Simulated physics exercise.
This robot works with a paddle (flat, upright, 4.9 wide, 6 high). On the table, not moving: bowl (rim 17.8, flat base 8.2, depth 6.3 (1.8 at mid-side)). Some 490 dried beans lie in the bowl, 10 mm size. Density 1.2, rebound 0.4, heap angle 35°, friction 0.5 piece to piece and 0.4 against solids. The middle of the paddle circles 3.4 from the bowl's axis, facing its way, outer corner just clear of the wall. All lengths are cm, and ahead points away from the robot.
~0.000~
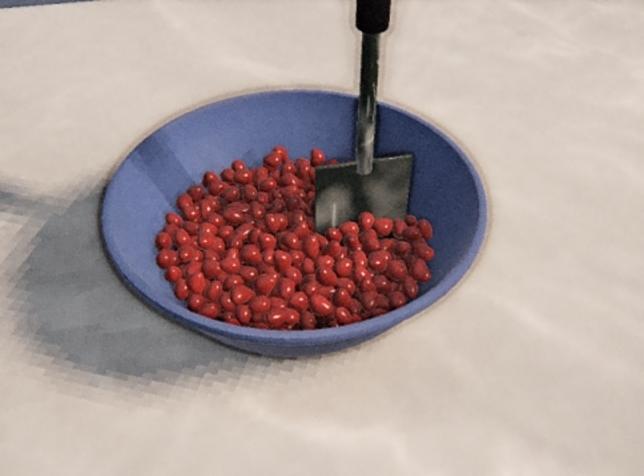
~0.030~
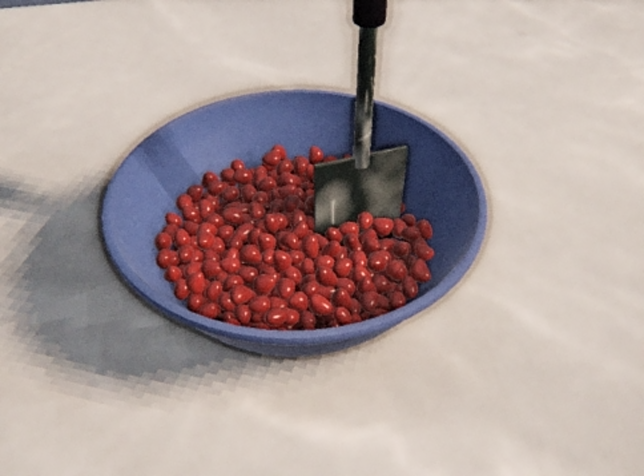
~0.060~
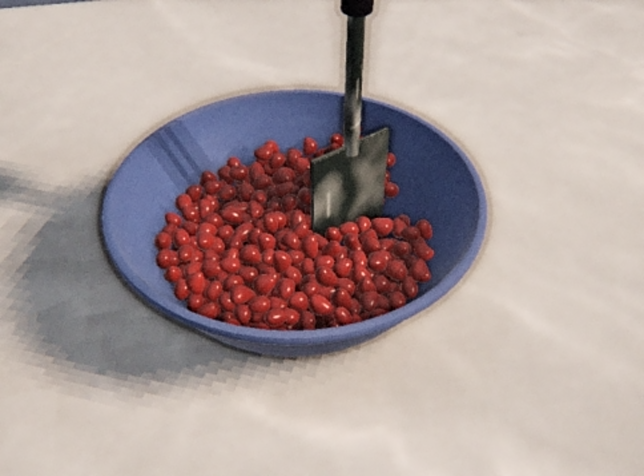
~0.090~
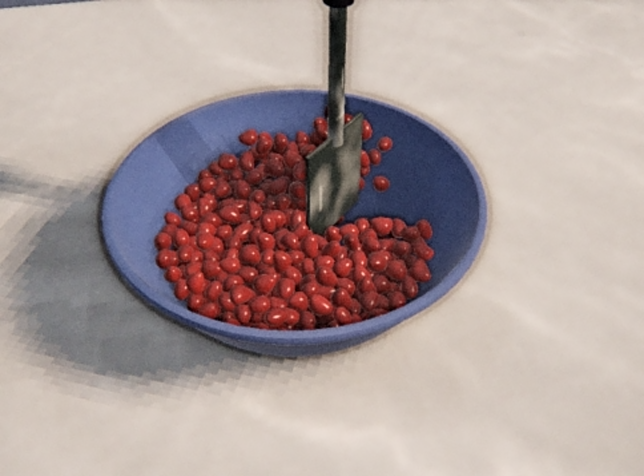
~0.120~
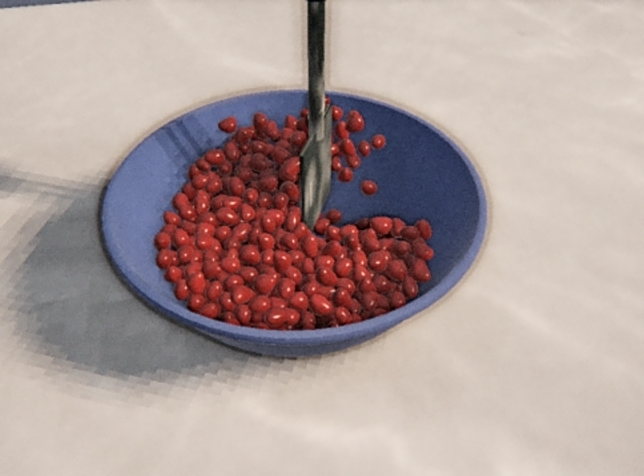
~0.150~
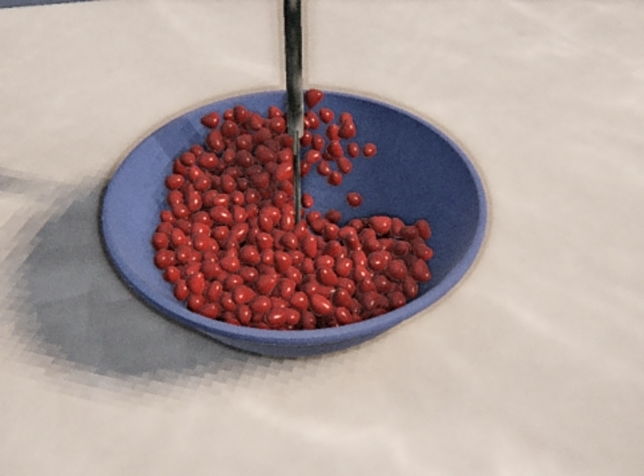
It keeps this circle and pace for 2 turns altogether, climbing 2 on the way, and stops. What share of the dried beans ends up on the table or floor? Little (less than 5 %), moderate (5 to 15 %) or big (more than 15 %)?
Share on the table or floor: Moderate (5 to 15 %).
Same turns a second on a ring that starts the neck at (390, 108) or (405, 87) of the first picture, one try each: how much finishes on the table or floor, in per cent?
About 15 and 0 per cent.
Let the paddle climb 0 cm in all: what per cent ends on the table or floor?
About 20 per cent.
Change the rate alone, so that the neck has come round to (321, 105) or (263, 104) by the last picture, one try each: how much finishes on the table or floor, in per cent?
About 5 and 20 per cent.
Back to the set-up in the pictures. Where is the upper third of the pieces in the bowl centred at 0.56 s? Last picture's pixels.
Around (402, 207).
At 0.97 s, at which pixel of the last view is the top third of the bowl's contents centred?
Around (261, 261).
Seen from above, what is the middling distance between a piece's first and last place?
Roughly 7 cm.
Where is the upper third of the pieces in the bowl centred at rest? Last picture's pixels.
At about (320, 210).
After 0.56 s, 331° round, highest piece 8 above the table; 459 in the bowl, 28 on the table or floor, 7 in flight or on the tool.
After 0.97 s, 222° round, highest piece 7 above the table; 449 in the bowl, 45 on the table or floor.
After 1.38 s, 0° round, highest piece 7 above the table; 448 in the bowl, 46 on the table or floor.
After 2.08 s, 0° round, highest piece 7 above the table; 448 in the bowl, 46 on the table or floor.
In the end, 448 in the bowl, 46 on the table or floor. That is 9 % on the table or floor.
